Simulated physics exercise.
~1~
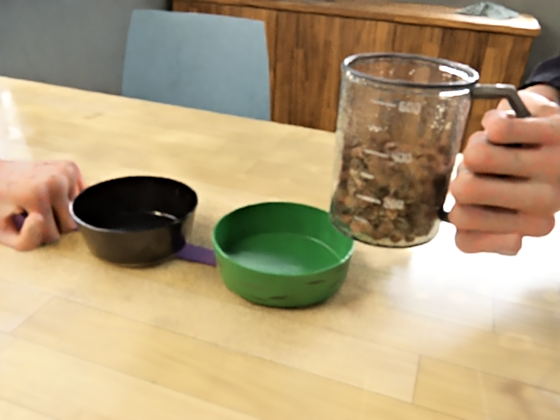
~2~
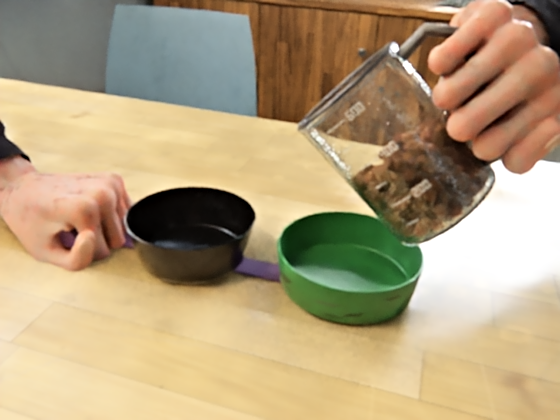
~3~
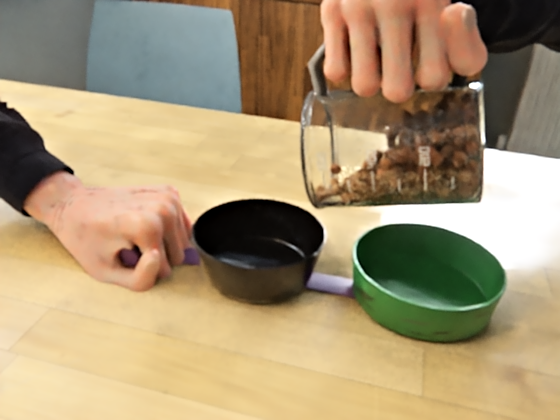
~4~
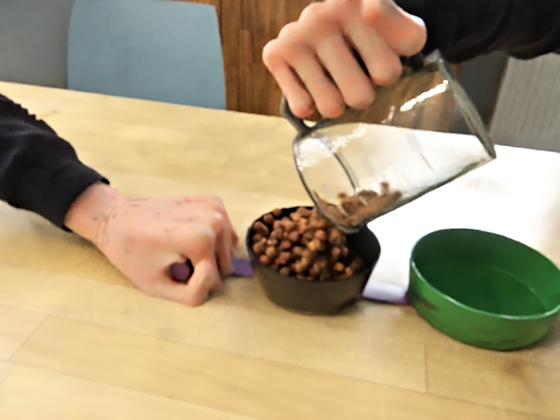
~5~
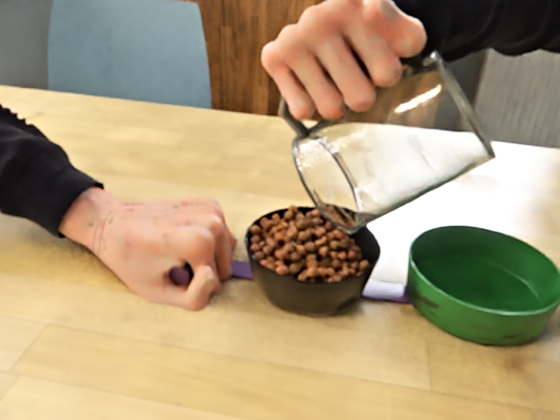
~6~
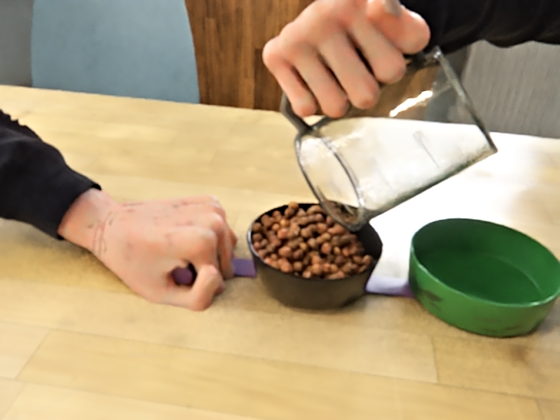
On a wooden table, hands sliding linked black and green dishes rightward and emptying a jug of brown balls into the black one.
